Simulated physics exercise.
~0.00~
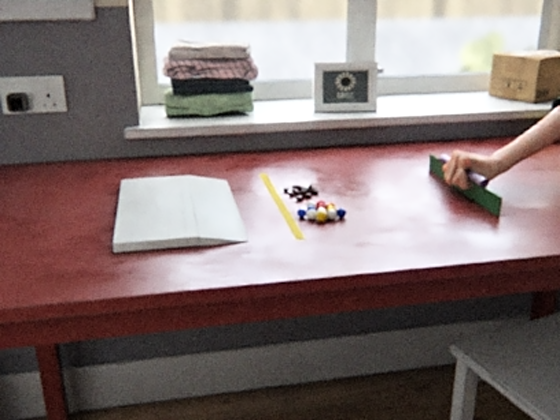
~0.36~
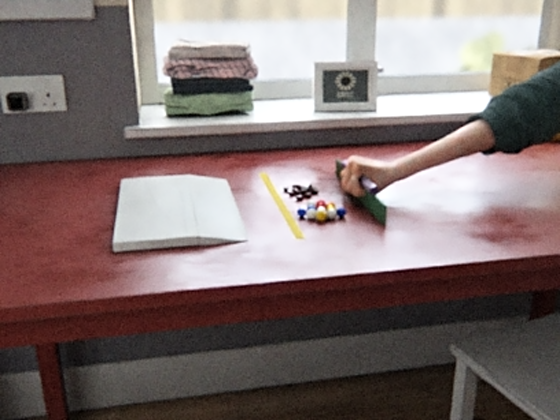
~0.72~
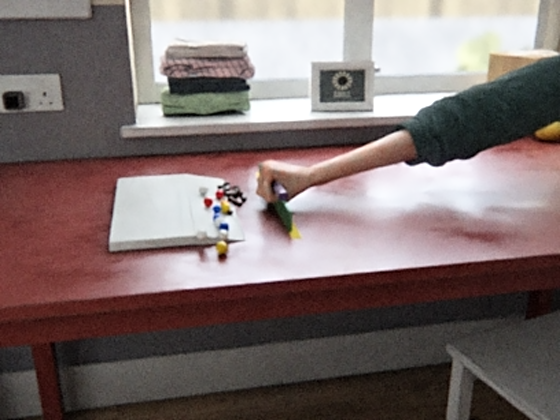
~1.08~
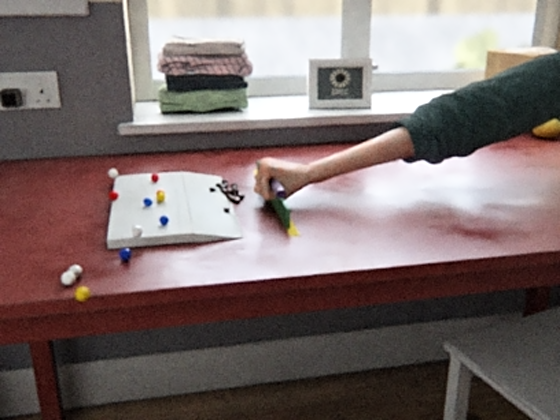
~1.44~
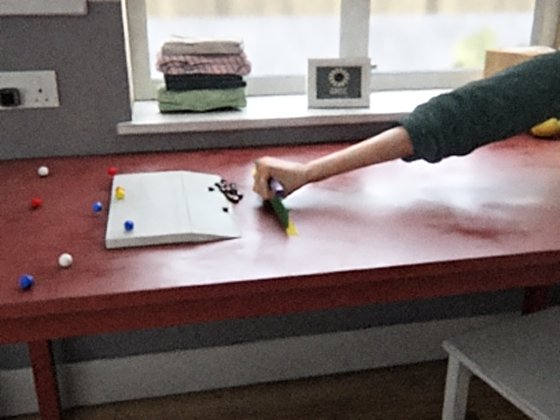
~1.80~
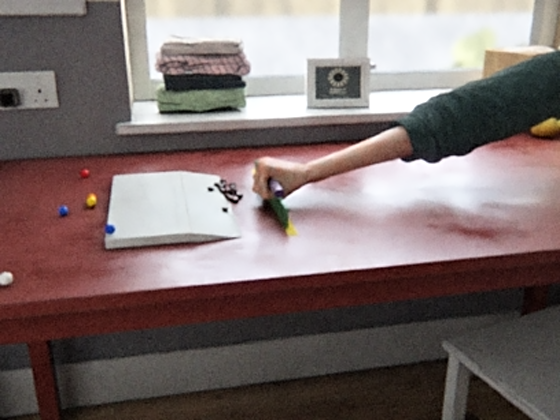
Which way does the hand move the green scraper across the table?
The hand moves the green scraper to the left, towards the pale slab.
